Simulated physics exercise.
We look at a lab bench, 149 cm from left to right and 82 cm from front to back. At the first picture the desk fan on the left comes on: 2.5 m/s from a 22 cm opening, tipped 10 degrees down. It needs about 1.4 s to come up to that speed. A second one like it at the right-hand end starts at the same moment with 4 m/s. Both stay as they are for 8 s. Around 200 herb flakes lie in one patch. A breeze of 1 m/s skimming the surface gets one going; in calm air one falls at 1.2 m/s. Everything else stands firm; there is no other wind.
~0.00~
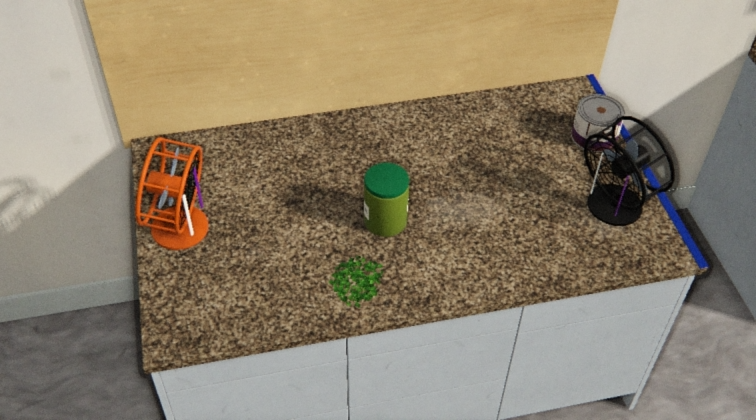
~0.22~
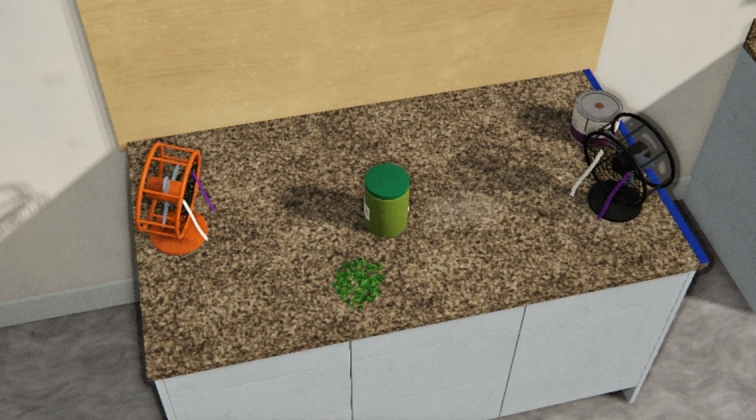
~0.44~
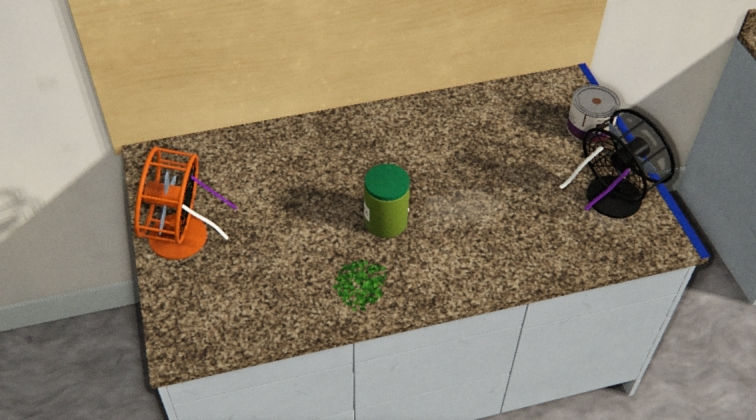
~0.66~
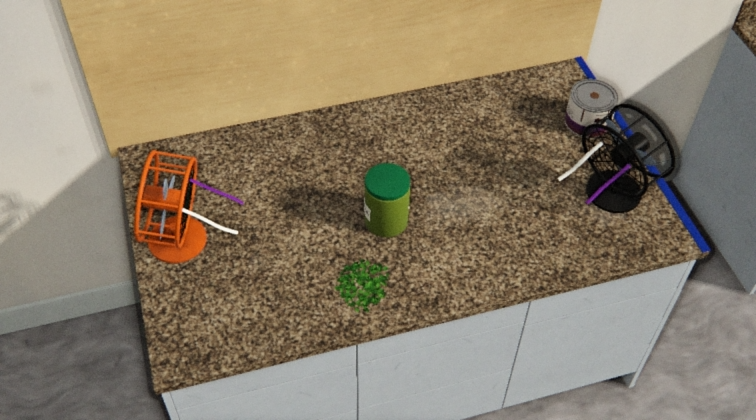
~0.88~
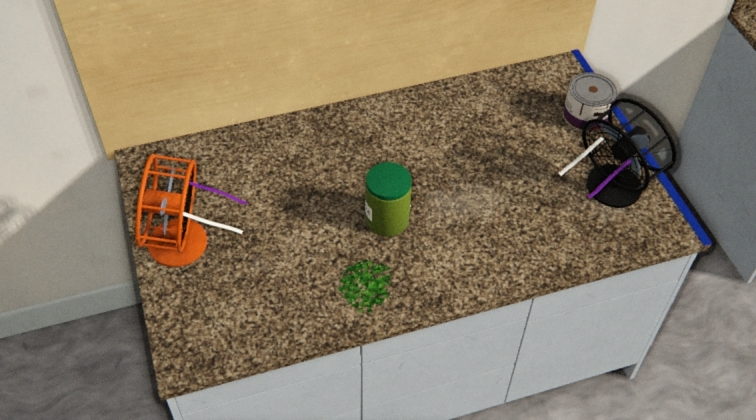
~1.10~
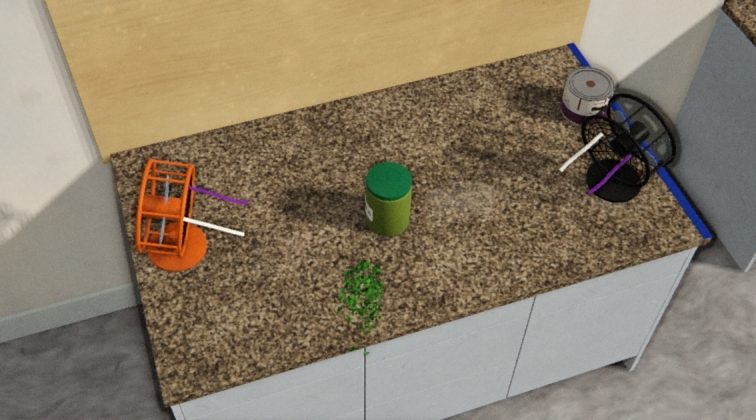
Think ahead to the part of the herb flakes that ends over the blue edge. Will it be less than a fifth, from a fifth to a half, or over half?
The share over the blue edge is not even a fifth.
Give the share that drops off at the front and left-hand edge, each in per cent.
About 100 % front, 0 % left-hand.
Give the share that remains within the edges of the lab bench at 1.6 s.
Some 20 per cent.
After 1.6 s, 20 % are still on the top, 0 % are over the blue edge; the middle of those left on the top is near (292, 347).
After 2.6 s, 4 % are still on the top, 0 % are over the blue edge.
After 4.4 s, 4 % are still on the top, 0 % are over the blue edge.
After 8.0 s, at the end, 1 % are over the blue edge.
